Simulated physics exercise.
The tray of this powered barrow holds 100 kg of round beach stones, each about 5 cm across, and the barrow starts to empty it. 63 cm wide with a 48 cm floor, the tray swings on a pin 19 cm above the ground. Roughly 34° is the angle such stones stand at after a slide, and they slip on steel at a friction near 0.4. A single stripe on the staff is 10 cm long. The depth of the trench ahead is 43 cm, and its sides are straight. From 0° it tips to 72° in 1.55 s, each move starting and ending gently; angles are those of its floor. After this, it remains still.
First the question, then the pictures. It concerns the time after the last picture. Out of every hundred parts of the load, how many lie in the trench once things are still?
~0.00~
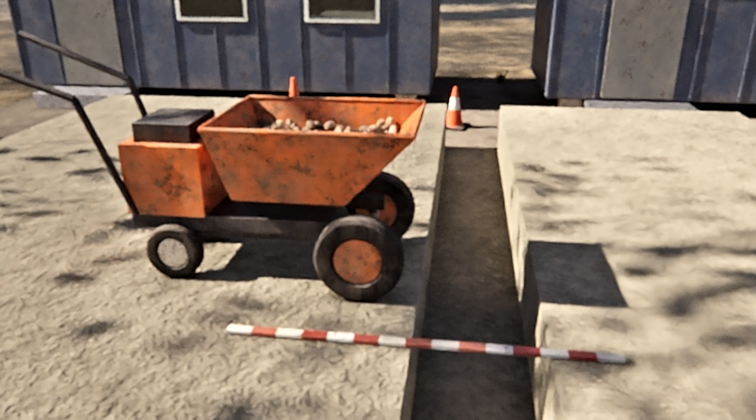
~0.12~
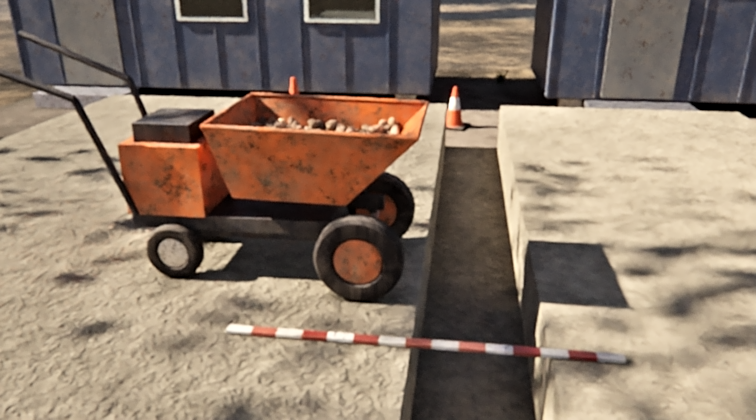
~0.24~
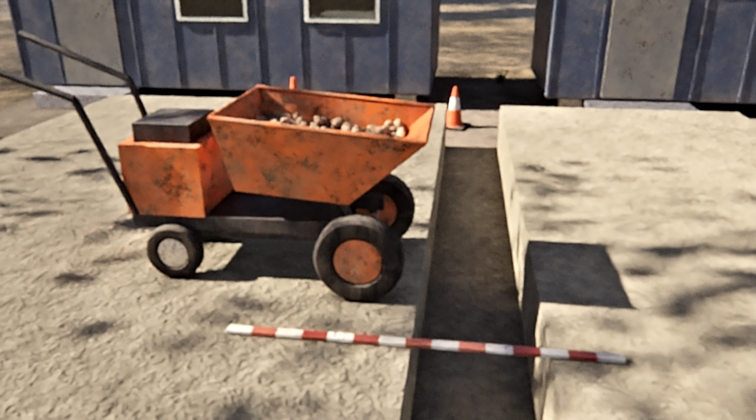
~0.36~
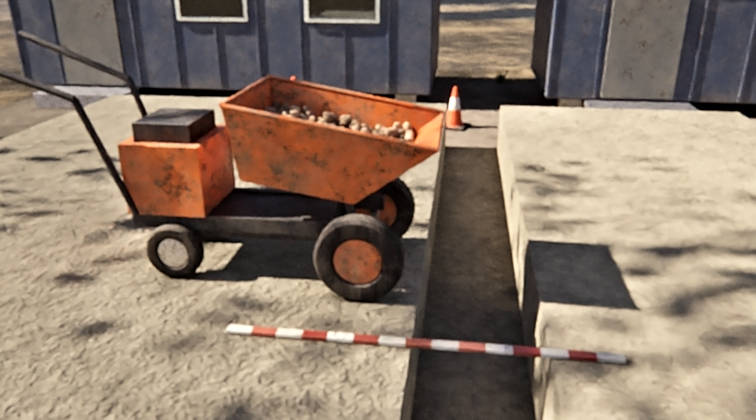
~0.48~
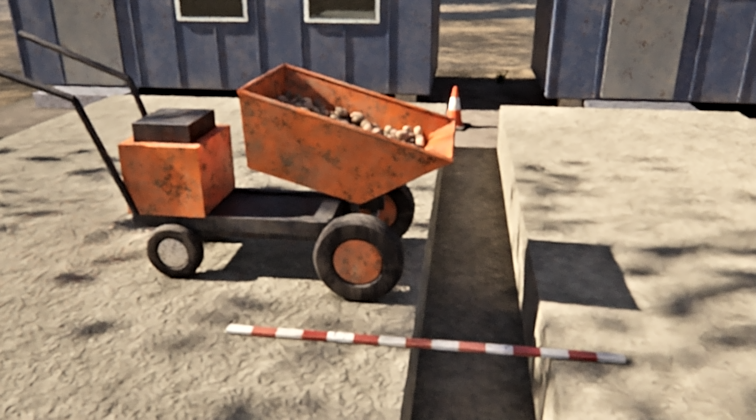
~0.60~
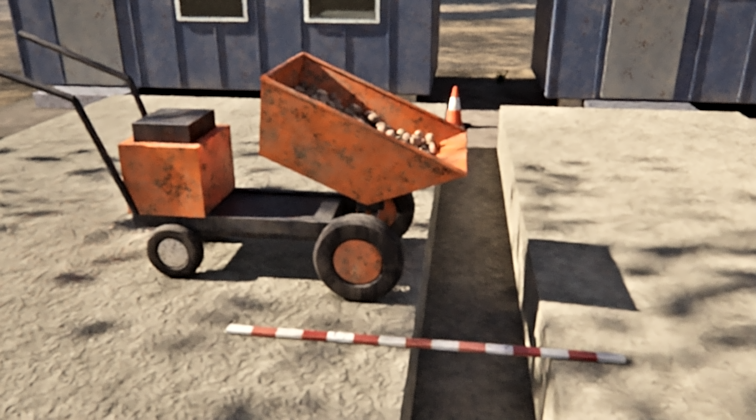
Around 53 out of 100.
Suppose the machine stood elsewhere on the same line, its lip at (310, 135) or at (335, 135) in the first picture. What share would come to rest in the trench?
First spot about 100, second spot about 100 per cent.
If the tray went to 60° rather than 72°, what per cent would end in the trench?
In that case some 60 per cent.
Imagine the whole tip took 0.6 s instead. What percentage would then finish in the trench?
Close to 35 per cent then.
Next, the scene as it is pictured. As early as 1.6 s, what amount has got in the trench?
About 30 per cent by then.
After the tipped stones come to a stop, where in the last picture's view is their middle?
The middle should be near (524, 338).
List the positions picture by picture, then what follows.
In the first frame, the tray is at 0°, its lip at (415, 138); the top of the load is at (355, 130).
In the second frame, the tray is at 1°, its lip at (418, 139); the top of the load is at (336, 128); the stones move at 0.2 m/s on average.
In the third frame, the tray is at 5°, its lip at (426, 143); the top of the load is at (277, 122); the stones move at 0.3 m/s on average.
In the fourth frame, lip at (438, 150), floor tilted 10°, highest stones at (276, 113); the stones move at 0.4 m/s on average.
In the fifth frame, lip at (452, 161), floor tilted 16°, highest stones at (289, 103); the stones move at 0.5 m/s on average.
In the sixth frame, the tray is at 24°, its lip at (466, 174); the top of the load is at (303, 93); the stones move at 0.5 m/s on average.
After 1.2 s the floor is at 61°; 100 % in the tray; the foremost stones are at (503, 220).
After 1.6 s the floor is at 72°; 31 % in the tray, 32 % in the trench, 38 % past the trench; the foremost stones are at (647, 279).
After 2.0 s the floor is at 72°; 6 % in the tray, 46 % in the trench, 48 % past the trench; the foremost stones are at (742, 290).
After 4.0 s the floor is at 72°; 0 % in the tray, 53 % in the trench, 47 % past the trench; the foremost stones are past the picture's edge.
